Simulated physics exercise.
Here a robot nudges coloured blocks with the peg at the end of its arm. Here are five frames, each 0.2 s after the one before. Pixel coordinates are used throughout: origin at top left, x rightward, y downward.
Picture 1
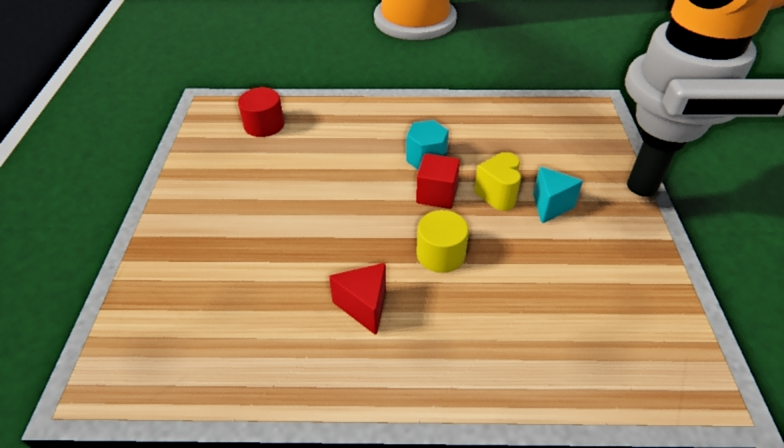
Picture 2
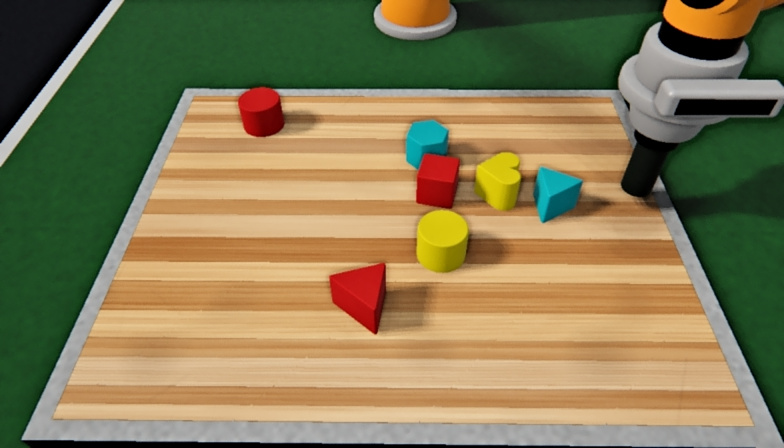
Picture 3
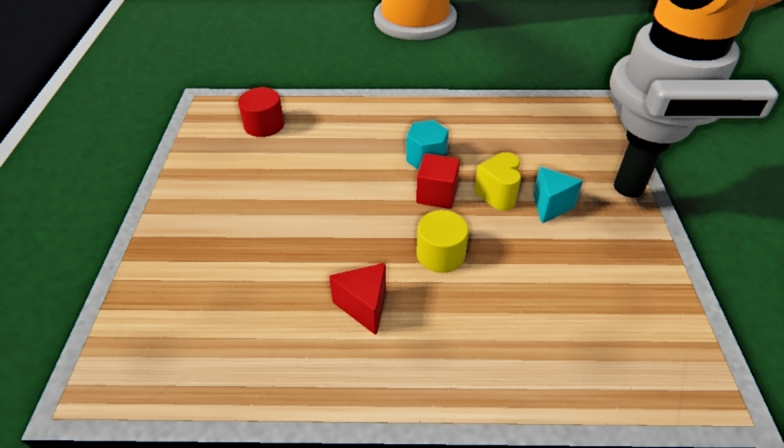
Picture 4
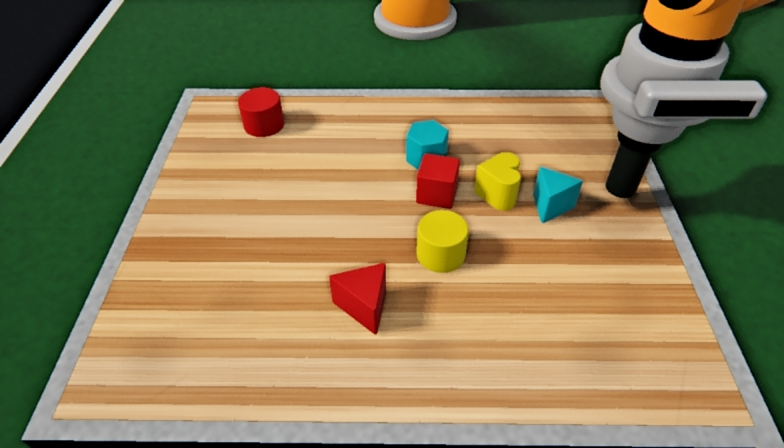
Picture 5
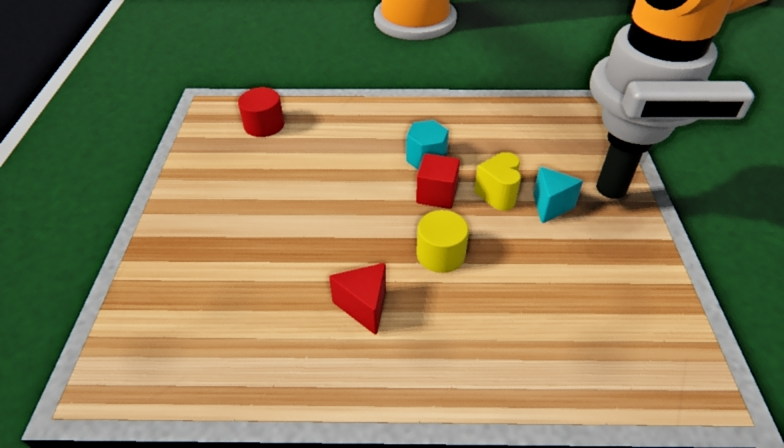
A robot arm with a black peg reaches in at the right side of a striped wooden board with a grey border on a green surface, seen from above at an angle. A red cylinder sits upper left, with turquoise, red and yellow blocks clustered right of centre and a red triangular block lower down. The peg slides slightly left toward the turquoise triangle, while the blocks and camera stay still.
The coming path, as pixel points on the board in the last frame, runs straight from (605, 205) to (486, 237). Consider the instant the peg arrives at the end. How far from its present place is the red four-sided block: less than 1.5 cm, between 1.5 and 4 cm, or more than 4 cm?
Overall it shifts less than 1.5 cm.
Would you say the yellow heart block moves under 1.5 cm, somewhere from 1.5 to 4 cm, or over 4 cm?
Between 1.5 and 4 cm.
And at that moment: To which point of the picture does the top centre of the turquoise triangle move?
That would be at about pixel (478, 188).
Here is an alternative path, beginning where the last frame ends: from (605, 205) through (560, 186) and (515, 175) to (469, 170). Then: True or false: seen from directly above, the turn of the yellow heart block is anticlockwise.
My answer: True.
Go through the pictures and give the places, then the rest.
Lower end of the peg at (642, 187), tops of blocks, red four-sided block at (439, 167), yellow heart block at (503, 167), turquoise triangle at (558, 180), in the first picture.
Peg at (636, 188), blocks as before, in the second picture.
Peg at (629, 188), blocks as before, in the third picture.
Peg at (621, 189), blocks as before, in the fourth picture.
Peg at (611, 189), red four-sided block at (439, 167), yellow heart block at (503, 167), turquoise triangle at (558, 180), in the fifth picture.
The first path, step by step. One third of the way, peg at (571, 199); turquoise triangle at (533, 181), turned 20° clockwise.
Two thirds of the way, peg at (530, 210); yellow heart block at (482, 162), turned 45° clockwise; turquoise triangle at (495, 184), turned 50° clockwise.
At the end, peg at (488, 222); red four-sided block not moved; yellow heart block at (480, 161), turned 50° clockwise; turquoise triangle at (478, 188), turned 115° clockwise.
